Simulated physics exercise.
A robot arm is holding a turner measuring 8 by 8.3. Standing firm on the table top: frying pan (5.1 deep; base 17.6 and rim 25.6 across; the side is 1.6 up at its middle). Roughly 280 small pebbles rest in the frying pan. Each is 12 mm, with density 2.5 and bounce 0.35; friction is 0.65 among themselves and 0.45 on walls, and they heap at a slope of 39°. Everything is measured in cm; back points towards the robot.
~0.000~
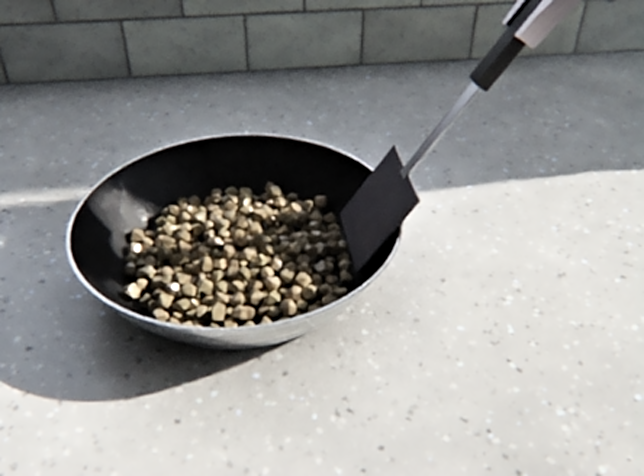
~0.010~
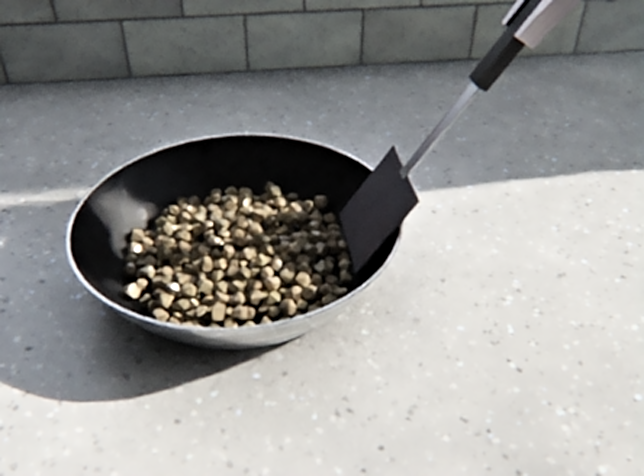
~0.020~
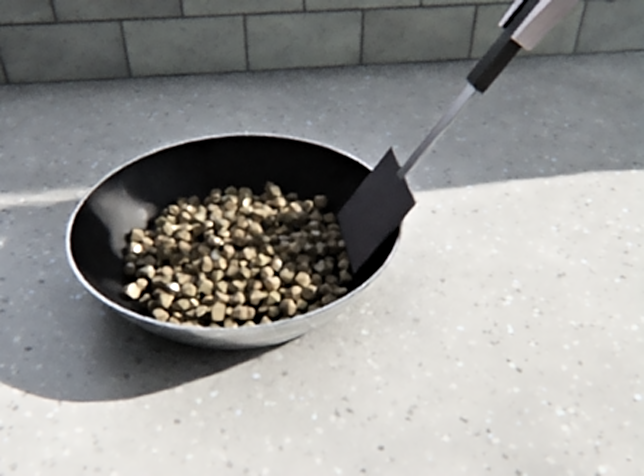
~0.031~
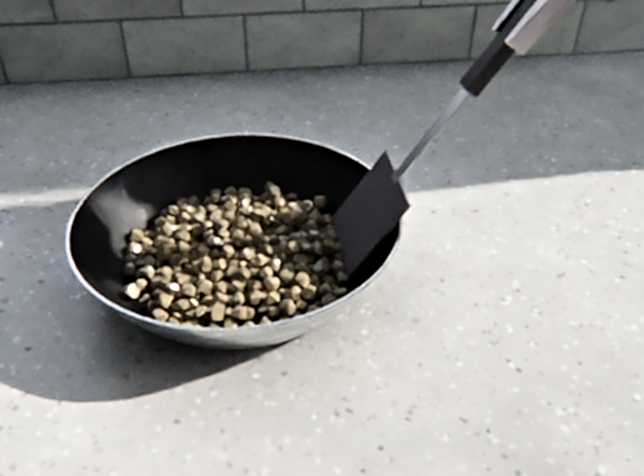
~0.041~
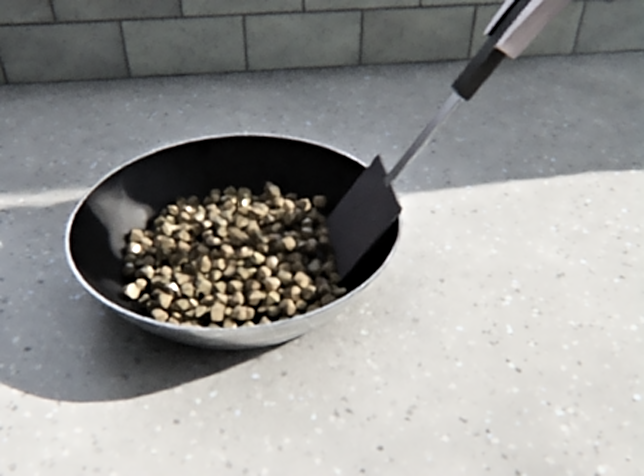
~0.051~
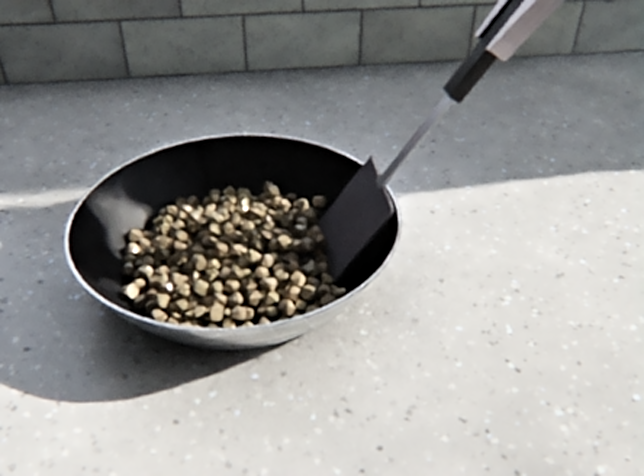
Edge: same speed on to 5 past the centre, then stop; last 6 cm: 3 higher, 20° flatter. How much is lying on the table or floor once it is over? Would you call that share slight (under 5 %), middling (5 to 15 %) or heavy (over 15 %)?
It is slight.
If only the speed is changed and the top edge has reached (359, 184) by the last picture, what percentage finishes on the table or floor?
My guess is around 10 percent.
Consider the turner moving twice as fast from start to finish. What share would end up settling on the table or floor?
It would be near 10 per cent.
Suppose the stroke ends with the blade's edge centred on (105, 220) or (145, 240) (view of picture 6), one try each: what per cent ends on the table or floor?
I'd say roughly 25 per cent, then roughly 5 per cent.
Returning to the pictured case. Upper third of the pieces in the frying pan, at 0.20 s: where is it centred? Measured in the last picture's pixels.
The middle sits at approx. (135, 244).
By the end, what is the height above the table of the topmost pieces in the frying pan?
Close to 6.0 centimetres high.
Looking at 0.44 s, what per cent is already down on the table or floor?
I'd say close to 0 in a hundred.
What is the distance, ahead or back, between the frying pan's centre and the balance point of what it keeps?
Offset: About 5.0 cm, ahead.
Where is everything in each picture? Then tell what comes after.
Turner top edge at (407, 171), sloping 56°; upper third of the load around (241, 248), from x 130 to 345, top at y 190; 285 in the frying pan, in the first frame.
Turner top edge at (406, 171), sloping 56°; upper third of the load around (241, 248), from x 130 to 345, top at y 190, in the second frame.
Turner top edge at (404, 173), sloping 56°; upper third of the load around (241, 248), from x 130 to 345, top at y 190, in the third frame.
Turner top edge at (398, 176), sloping 56°; upper third of the load around (243, 248), from x 130 to 340, top at y 190, in the fourth frame.
Turner top edge at (390, 179), sloping 56°; upper third of the load around (246, 246), from x 130 to 340, top at y 190, in the fifth frame.
Turner top edge at (382, 182), sloping 56°; upper third of the load around (239, 245), from x 130 to 340, top at y 190; 285 in the frying pan, in the sixth frame.
By 0.13 s, sloping 56°, highest piece 5 above the table; 285 in the frying pan.
By 0.20 s, sloping 47°, highest piece 6 above the table; 285 in the frying pan.
By 0.44 s, sloping 36°, highest piece 6 above the table; 283 in the frying pan, 1 on the table or floor, 1 on the blade or in flight.
By 1.49 s, sloping 36°, highest piece 6 above the table; 283 in the frying pan, 2 on the table or floor.
Final count, 283 in the frying pan, 2 on the table or floor. That is 1 % on the table or floor.
